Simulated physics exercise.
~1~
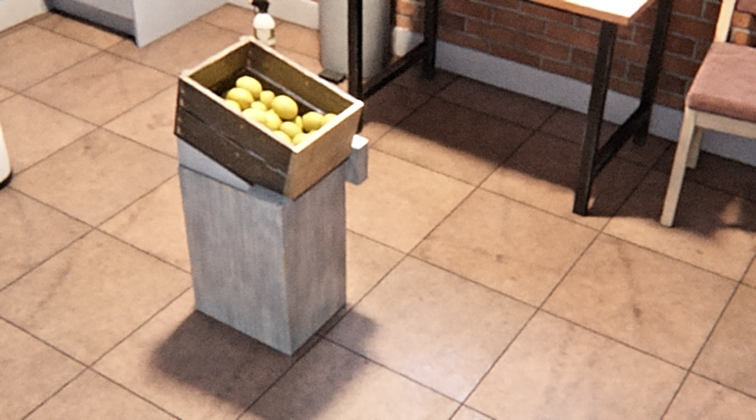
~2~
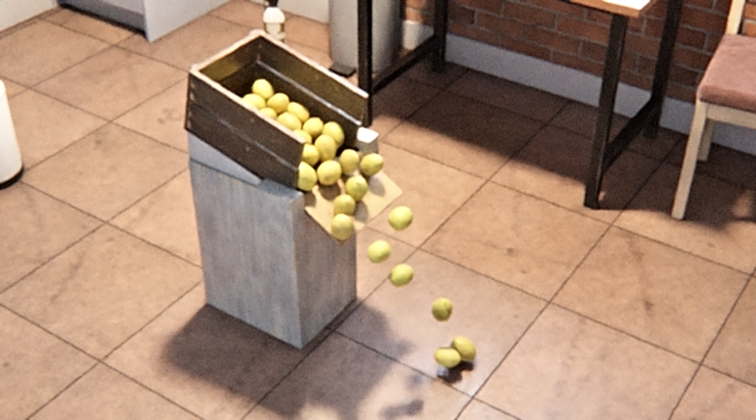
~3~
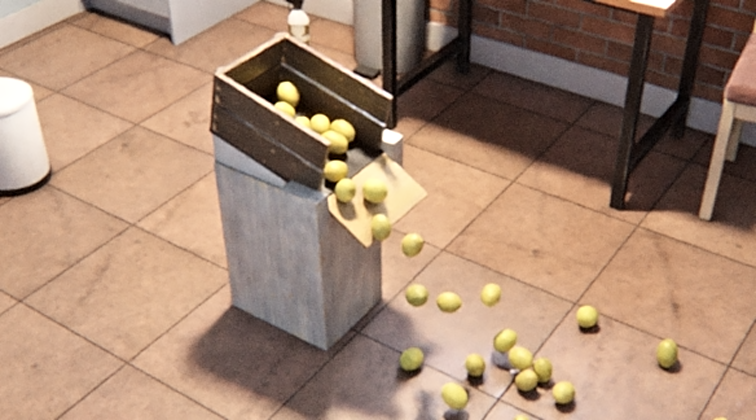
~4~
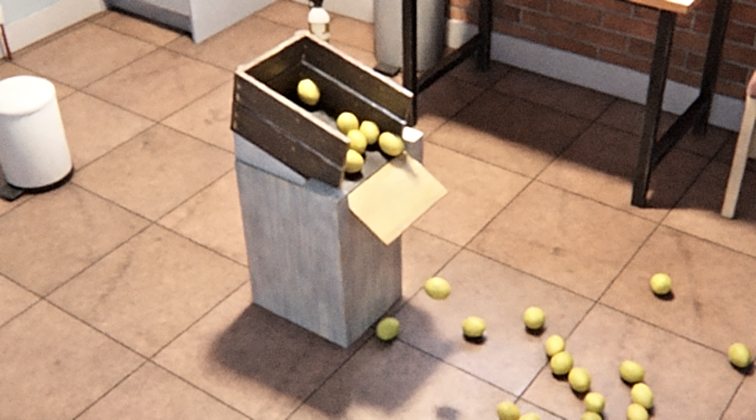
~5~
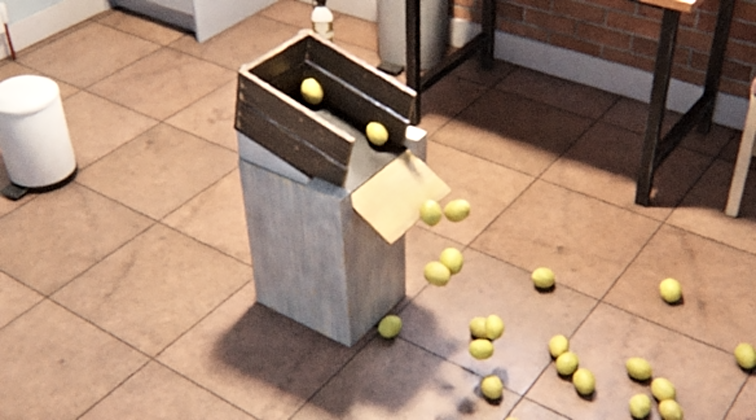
A dark wooden crate full of yellow lemons sits tilted down to the right on a tall grey block, seen from above in a room with brown floor tiles, a brick wall and a table and chair behind. The pale flap at its low end swings down, and lemons pour over it in a stream. They drop to the floor and bounce and roll away to the right as the view shifts left, showing a white bin. The crate steadily empties, the flap hanging open. At the end most lemons are out, some still in midair, and a couple are visible inside.
